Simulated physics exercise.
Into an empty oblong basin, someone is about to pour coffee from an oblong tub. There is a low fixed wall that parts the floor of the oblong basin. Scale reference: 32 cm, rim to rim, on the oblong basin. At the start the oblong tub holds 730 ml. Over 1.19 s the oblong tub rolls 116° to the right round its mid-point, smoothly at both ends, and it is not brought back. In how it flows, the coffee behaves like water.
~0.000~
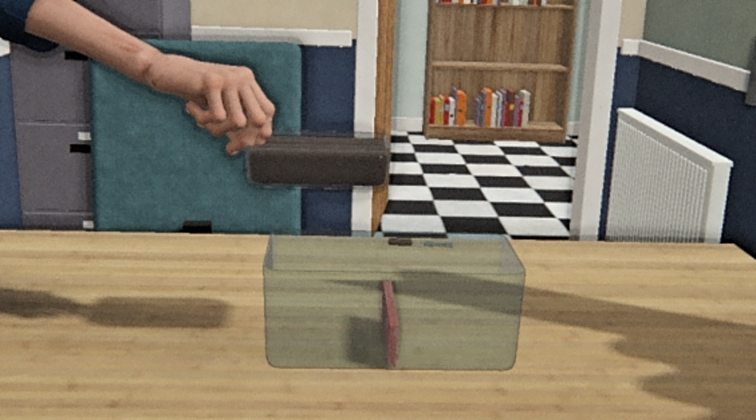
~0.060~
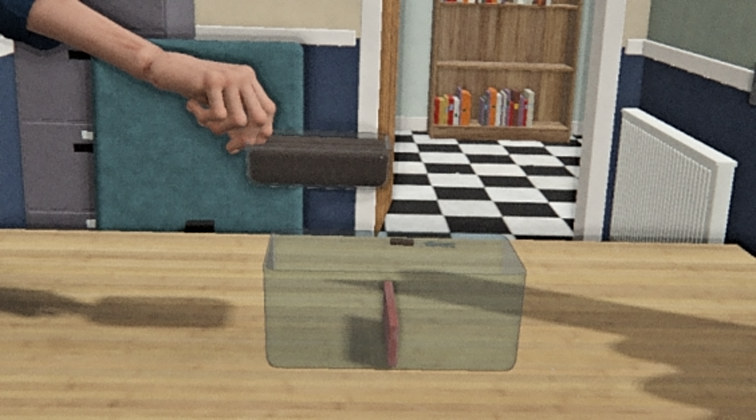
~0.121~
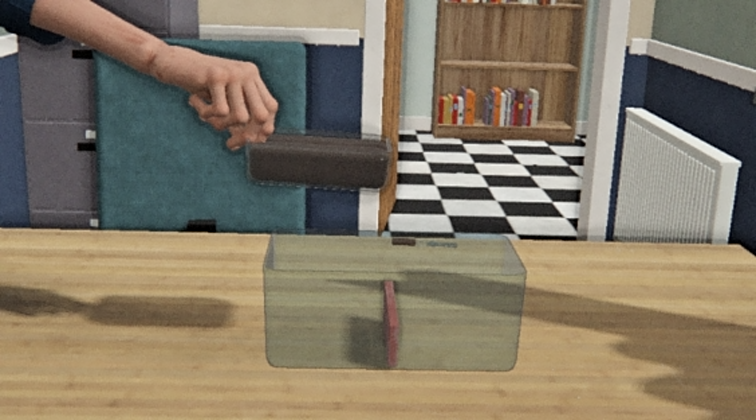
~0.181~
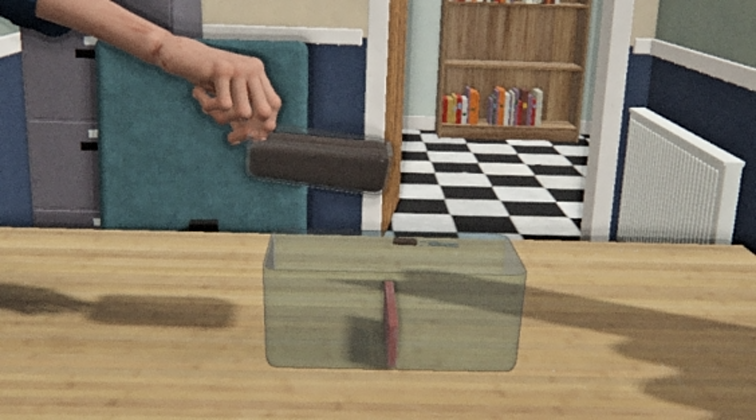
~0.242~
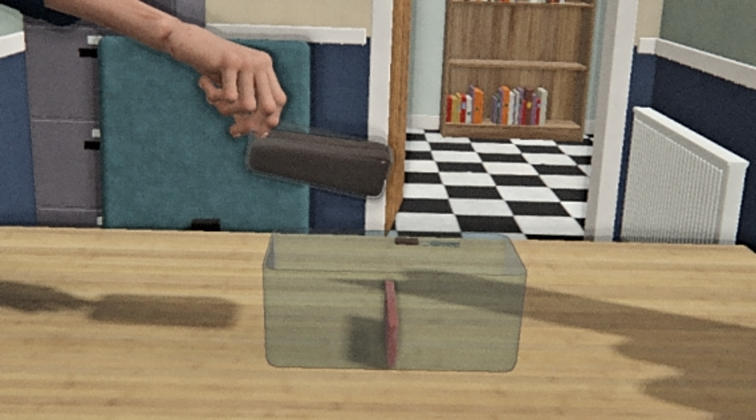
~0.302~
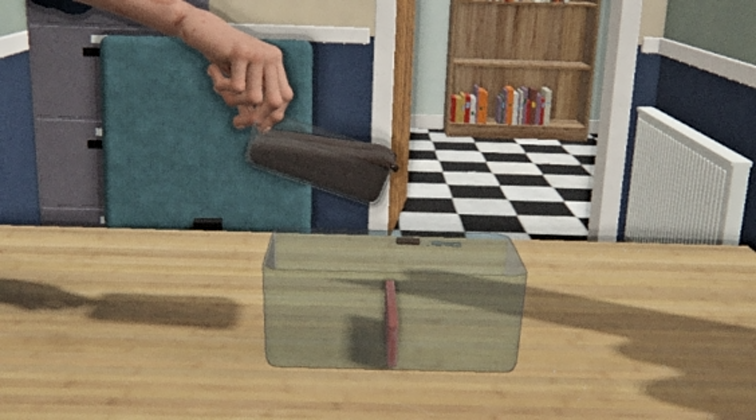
A dark oblong tub, held at its left end by a hand reaching in from the upper left, hangs level above a clear oblong basin with a pink upright divider on a wooden table. The tub then tilts gradually to the right, its right end dipping lower while the basin stays still.
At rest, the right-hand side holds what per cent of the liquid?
It holds some 83 in every hundred.
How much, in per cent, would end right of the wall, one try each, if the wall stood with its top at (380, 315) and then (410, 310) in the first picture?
I'd put it at about 85 per cent for the first and about 70 per cent for the second.
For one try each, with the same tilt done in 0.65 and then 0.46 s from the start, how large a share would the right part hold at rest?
80 in a hundred, followed by 60 in a hundred.
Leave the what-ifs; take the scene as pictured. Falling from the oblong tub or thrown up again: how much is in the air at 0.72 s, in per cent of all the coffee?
Roughly 22 percent.
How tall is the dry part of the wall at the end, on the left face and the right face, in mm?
Roughly 52 mm on the left side and roughly 32 mm on the right.
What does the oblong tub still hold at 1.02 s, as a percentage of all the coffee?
Remaining share: Approx. 1 %.
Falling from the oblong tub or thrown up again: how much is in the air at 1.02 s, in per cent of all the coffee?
Roughly 1 per cent.
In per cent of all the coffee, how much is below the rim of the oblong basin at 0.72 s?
I'd estimate some 68 percent of the liquid.
By 0.72 s the tilt is 77° and 8 per cent is still to pour, 0 is left of the wall and 67 right of it.
By 1.02 s the tilt is 111° and 1 per cent is still to pour, 13 is left of the wall and 83 right of it.
By 1.34 s the tilt is 116° and 0 per cent is still to pour, 15 is left of the wall and 83 right of it.
By 1.69 s the tilt is 116° and 0 per cent is still to pour, 15 is left of the wall and 83 right of it.
At rest 15 per cent lies left of the wall, 83 right of it and 2 outside.
